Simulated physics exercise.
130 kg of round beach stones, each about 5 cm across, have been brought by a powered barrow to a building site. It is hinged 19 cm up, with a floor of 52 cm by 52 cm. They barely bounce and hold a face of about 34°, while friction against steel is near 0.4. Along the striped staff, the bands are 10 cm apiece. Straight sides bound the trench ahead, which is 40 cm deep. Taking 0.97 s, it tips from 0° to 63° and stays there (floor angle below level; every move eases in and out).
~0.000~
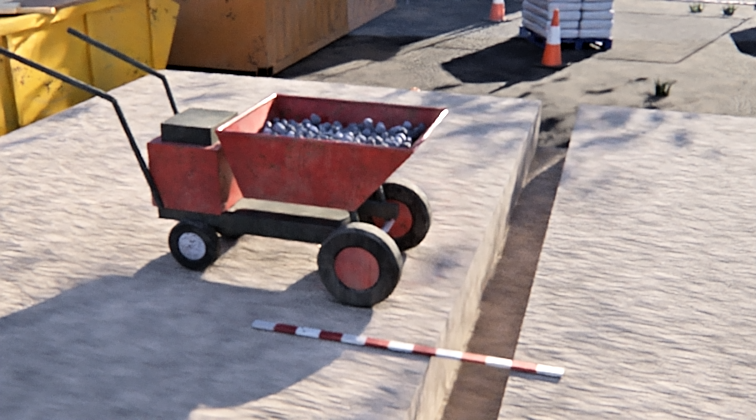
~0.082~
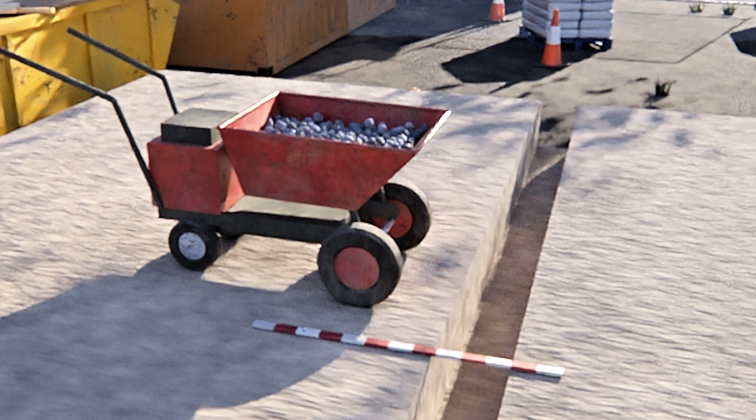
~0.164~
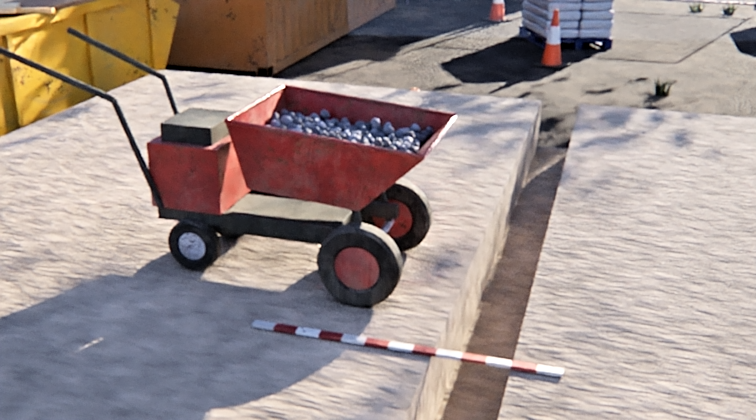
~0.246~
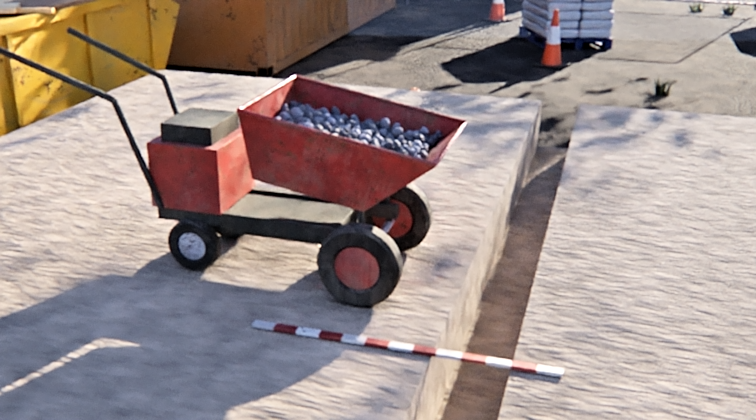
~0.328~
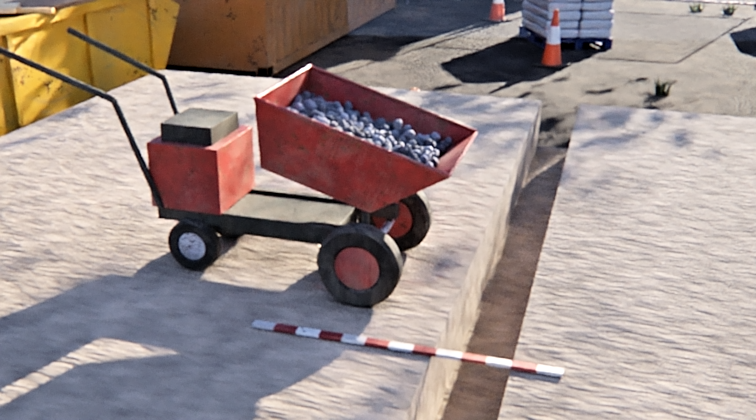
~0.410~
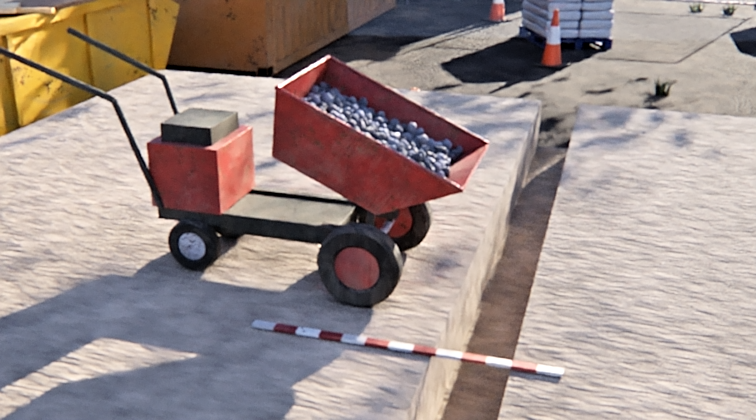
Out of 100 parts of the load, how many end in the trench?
Some 37 out of 100.
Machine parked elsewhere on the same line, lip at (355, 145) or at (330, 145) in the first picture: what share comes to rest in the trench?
The first gives about 90 percent and the second about 90 percent.
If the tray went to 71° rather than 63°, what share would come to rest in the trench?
Then close to 35 per cent.
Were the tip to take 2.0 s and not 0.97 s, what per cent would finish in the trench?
In that case, around 50%.
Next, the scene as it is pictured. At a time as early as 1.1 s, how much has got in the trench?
About 5 per cent by then.
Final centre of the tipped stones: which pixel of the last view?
The stones end up centred near (559, 296).
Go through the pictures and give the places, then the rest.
The first frame shows lip at (413, 151), floor tilted 0°, highest stones at (363, 130).
The second frame shows lip at (416, 153), floor tilted 1°, highest stones at (336, 127); the stones move at 0.2 m/s on average.
In the third frame, the tray is at 5°, its lip at (424, 158); the top of the load is at (306, 119); the stones move at 0.5 m/s on average.
The fourth frame shows lip at (436, 165), floor tilted 10°, highest stones at (296, 112); the stones move at 0.6 m/s on average.
The fifth frame shows lip at (449, 177), floor tilted 17°, highest stones at (307, 103); the stones move at 0.8 m/s on average.
In the sixth frame, the tray is at 24°, its lip at (462, 191); the top of the load is at (322, 94); the stones move at 0.8 m/s on average.
After 0.7 s the floor is at 53°; 100 % in the tray; the foremost stones are at (490, 226).
After 1.1 s the floor is at 63°; 75 % in the tray, 5 % in the trench, 20 % past the trench; the foremost stones are at (577, 311).
After 1.4 s the floor is at 63°; 32 % in the tray, 10 % in the trench, 59 % past the trench; the foremost stones are at (726, 320).
After 3.4 s the floor is at 63°; 0 % in the tray, 37 % in the trench, 63 % past the trench; the foremost stones are past the picture's edge.
